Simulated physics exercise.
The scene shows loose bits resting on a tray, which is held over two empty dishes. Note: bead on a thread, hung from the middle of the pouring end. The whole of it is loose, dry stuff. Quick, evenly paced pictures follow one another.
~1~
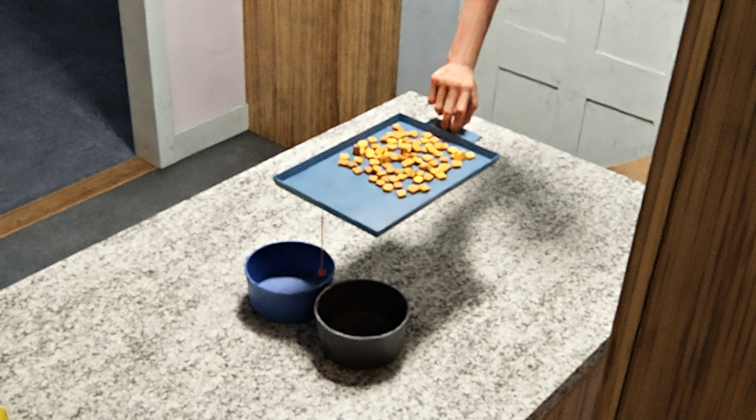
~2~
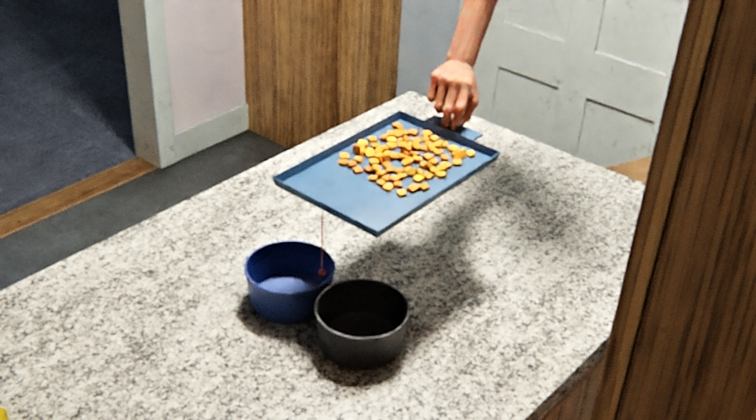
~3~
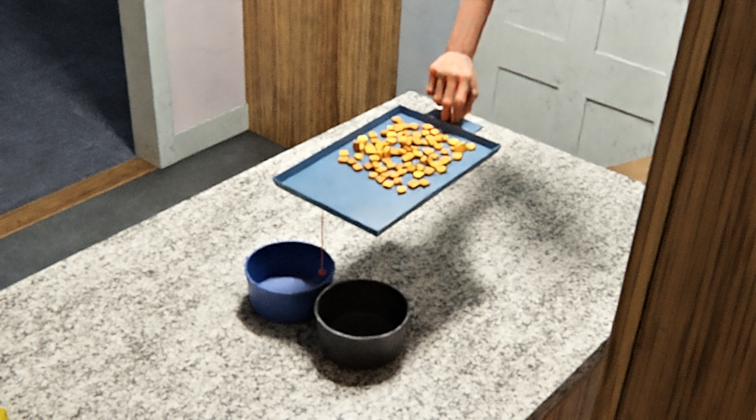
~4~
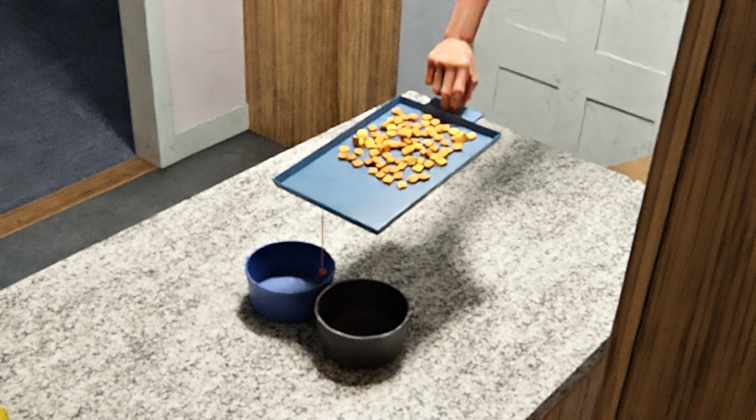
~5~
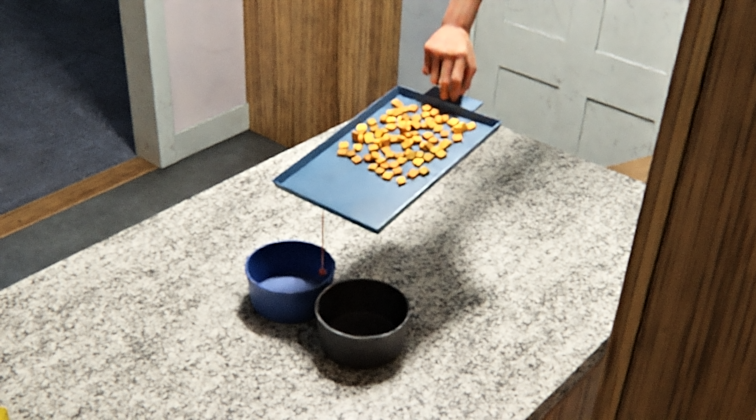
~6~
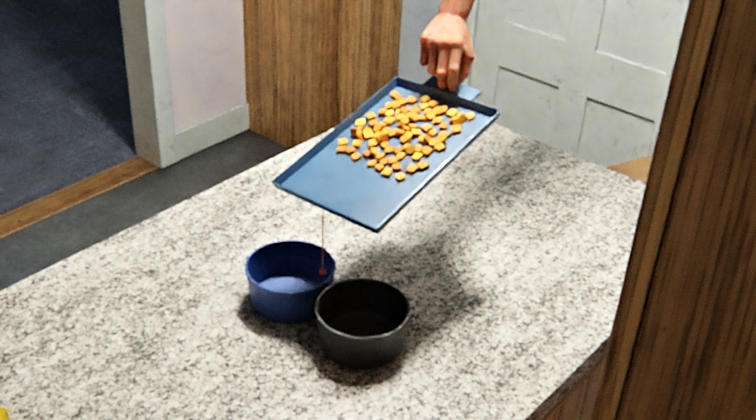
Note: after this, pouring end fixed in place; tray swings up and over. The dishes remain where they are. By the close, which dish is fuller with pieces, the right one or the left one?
The left one.
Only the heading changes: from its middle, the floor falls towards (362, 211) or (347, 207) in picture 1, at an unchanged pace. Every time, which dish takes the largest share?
Try 1: The right-side dish; try 2: The right-side dish.
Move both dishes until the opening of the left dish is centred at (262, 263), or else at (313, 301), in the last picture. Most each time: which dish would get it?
For the first position it is the one at left; for the second, the one at left.
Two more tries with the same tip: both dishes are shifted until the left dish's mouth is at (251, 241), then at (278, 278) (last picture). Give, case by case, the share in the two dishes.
You'd see around 60 per cent and then around 90 per cent.
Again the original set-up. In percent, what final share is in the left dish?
Roughly 70 in a hundred.
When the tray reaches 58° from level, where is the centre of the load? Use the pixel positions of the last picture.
I'd put it at about (304, 187).
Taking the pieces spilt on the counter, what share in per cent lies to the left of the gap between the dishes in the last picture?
Some 90 per cent.
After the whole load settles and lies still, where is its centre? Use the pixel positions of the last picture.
Roughly at (275, 301).
Shortly afterwards, tray tipped steeply; the bulk on the tray; a little in the air.
Next, tray tipped right over; near two thirds on the tray; a little in the left dish; near a quarter outside both.
Some moments later, tray tipped past a quarter turn; near two thirds in the left dish; near a quarter outside both.
In the end, tray tipped past a quarter turn; none at all in the right dish; near two thirds in the left dish; near a quarter outside both.
